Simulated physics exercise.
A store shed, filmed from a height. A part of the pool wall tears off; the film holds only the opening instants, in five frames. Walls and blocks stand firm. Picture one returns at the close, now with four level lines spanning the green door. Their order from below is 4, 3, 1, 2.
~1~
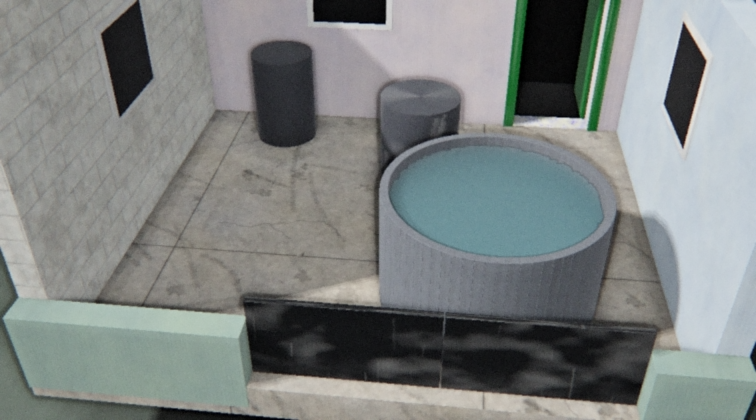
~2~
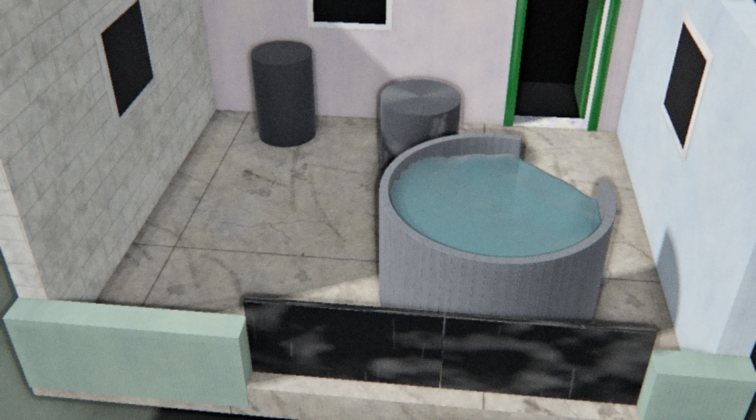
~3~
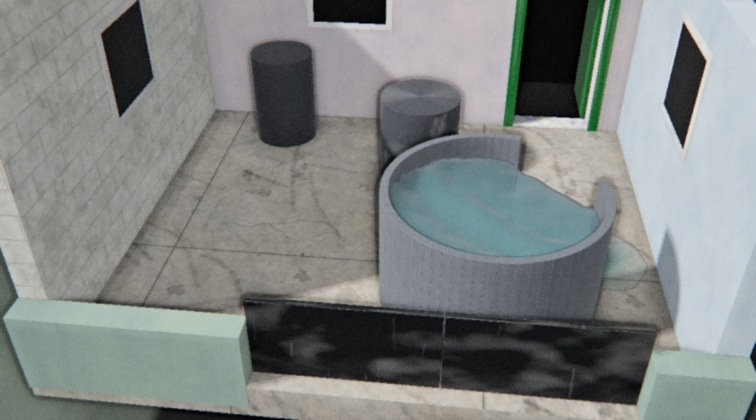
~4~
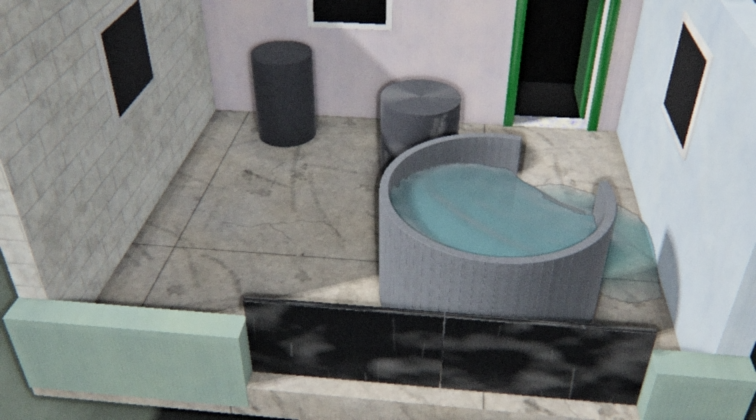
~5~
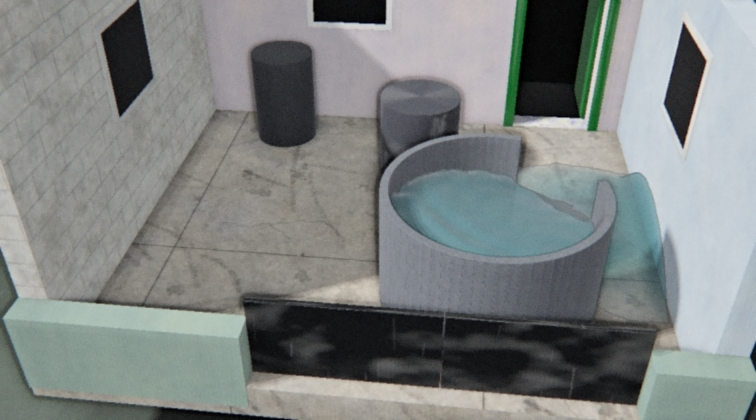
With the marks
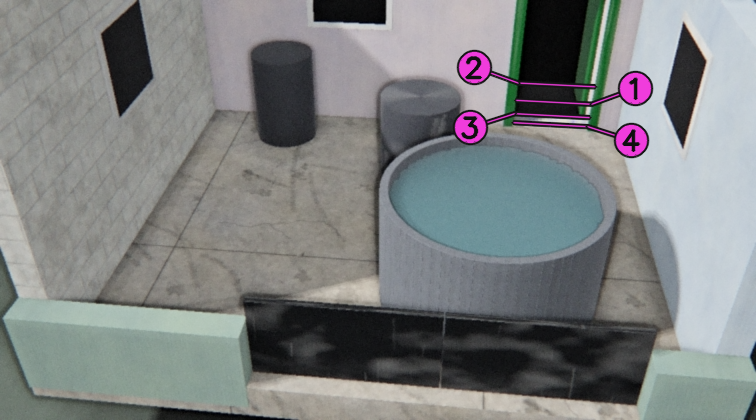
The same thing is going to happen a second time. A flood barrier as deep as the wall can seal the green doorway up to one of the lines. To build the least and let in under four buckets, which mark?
That is line 2.
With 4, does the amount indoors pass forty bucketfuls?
Yes.
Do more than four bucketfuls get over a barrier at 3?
Yes, that goes wrong.
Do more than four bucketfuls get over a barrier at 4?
Yes.
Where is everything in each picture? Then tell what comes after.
The first frame shows water in the pool at rest, its middle at (495, 198); foot of the green doorway at (550, 128); shut gate at (444, 327).
In the second frame, water covers 2 % of the ground, its front hidden from here.
In the third frame, 5 % of the ground under water, visible out to (615, 274).
In the fourth frame, 10 % of the ground under water, visible out to (637, 225).
In the fifth frame, 15 % of the ground under water, visible out to (626, 176).
In magenta, 1 at (553, 102); 2 at (556, 84); 3 at (551, 115); 4 at (550, 124); from the bottom up 4, 3, 1, 2.
If 1 is chosen, about 14 bucketfuls get in.
If 2 is chosen, a bucket or two gets in.
If 3 is chosen, dozens of bucketfuls pour in.
If 4 is chosen, dozens of bucketfuls pour in.
